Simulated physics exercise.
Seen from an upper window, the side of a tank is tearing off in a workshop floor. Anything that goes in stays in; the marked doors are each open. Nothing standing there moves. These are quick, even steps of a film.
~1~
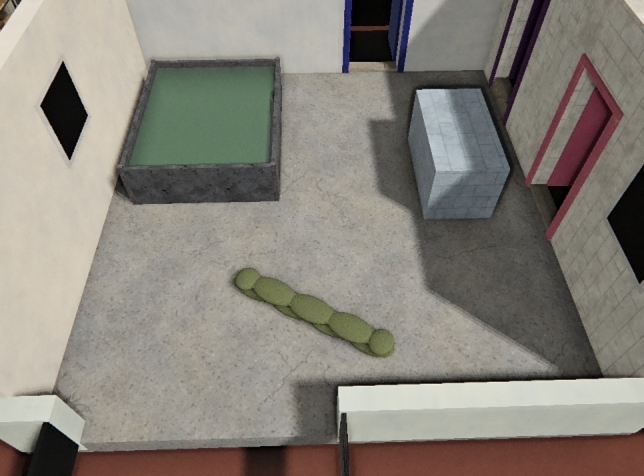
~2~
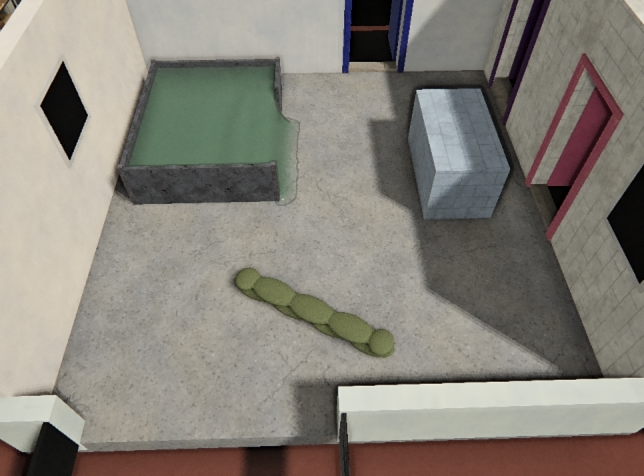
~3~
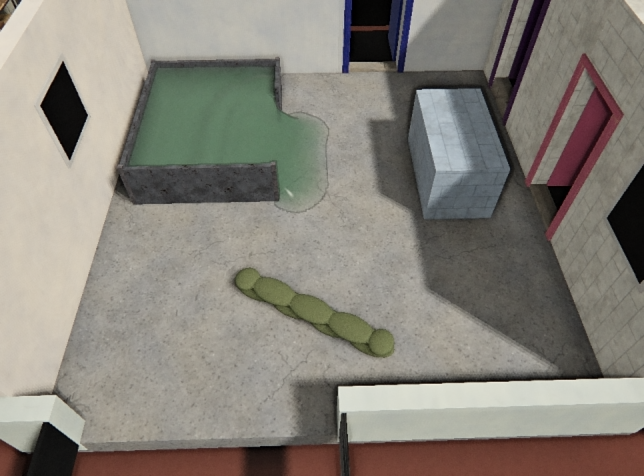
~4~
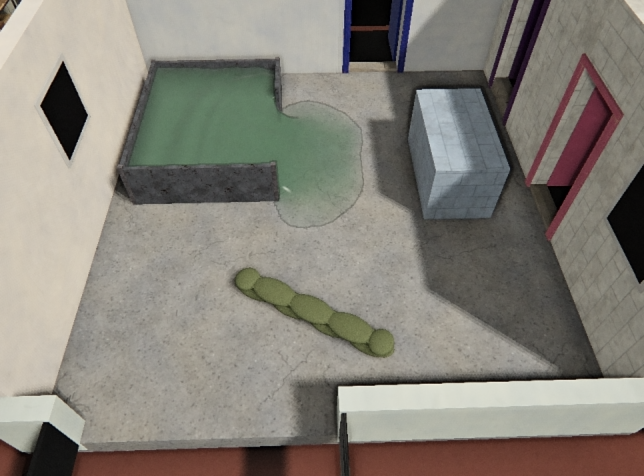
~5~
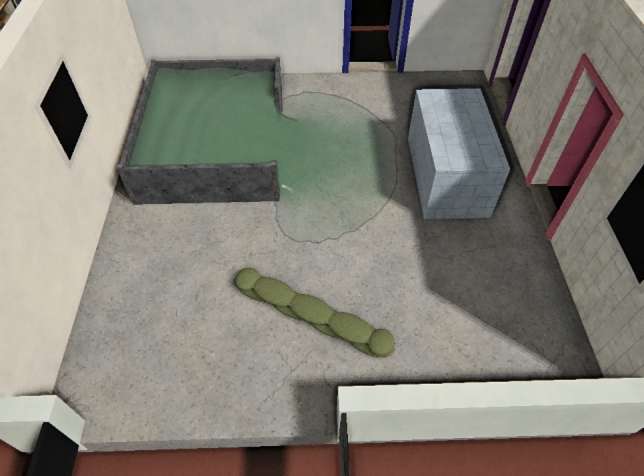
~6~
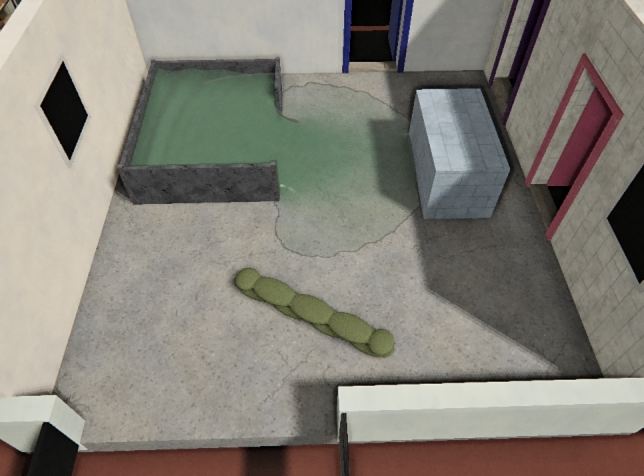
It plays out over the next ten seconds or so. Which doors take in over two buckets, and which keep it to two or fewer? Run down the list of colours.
The pink door receives more than two buckets. The blue door receives more than two buckets. The purple door receives no more than two buckets.
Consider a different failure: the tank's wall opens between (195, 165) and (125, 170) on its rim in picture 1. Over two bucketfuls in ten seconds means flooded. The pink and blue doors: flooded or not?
One by one: Pink ends up below; blue ends up below.
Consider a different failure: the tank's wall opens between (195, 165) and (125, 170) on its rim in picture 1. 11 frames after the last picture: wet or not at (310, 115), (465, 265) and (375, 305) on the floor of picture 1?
Untouched, untouched, untouched.
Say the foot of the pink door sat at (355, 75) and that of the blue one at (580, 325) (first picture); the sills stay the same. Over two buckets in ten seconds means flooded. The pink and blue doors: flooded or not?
I'd say the pink door beats the mark and the blue door beats the mark.
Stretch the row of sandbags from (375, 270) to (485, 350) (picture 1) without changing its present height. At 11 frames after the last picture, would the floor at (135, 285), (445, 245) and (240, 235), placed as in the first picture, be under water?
First spot stays unwetted, second gets soaked, third stays unwetted.
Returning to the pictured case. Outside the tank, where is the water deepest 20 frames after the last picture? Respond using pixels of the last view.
Deepest spot: Around (543, 405).
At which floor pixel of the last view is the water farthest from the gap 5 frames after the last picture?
Pixel estimate: (494, 106).
A moment on, water covers 30 % of the floor; the pink door not reached, the blue door wet at the sill, nothing in, the purple door wet at the sill, nothing in.
Next, water covers 45 % of the floor; the pink door not reached, the blue door wet at the sill, nothing in, the purple door wet at the sill, nothing in.
Then, water covers 55 % of the floor; the pink door wet at the sill, nothing in, the blue door over two buckets in, the purple door wet at the sill, nothing in.
Later, water covers 85 % of the floor; the pink door over two buckets in, the blue door far over two buckets in, the purple door wet at the sill, nothing in.
In the end, water covers 95 % of the floor; the pink door far over two buckets in, the blue door far over two buckets in, the purple door wet at the sill, nothing in.
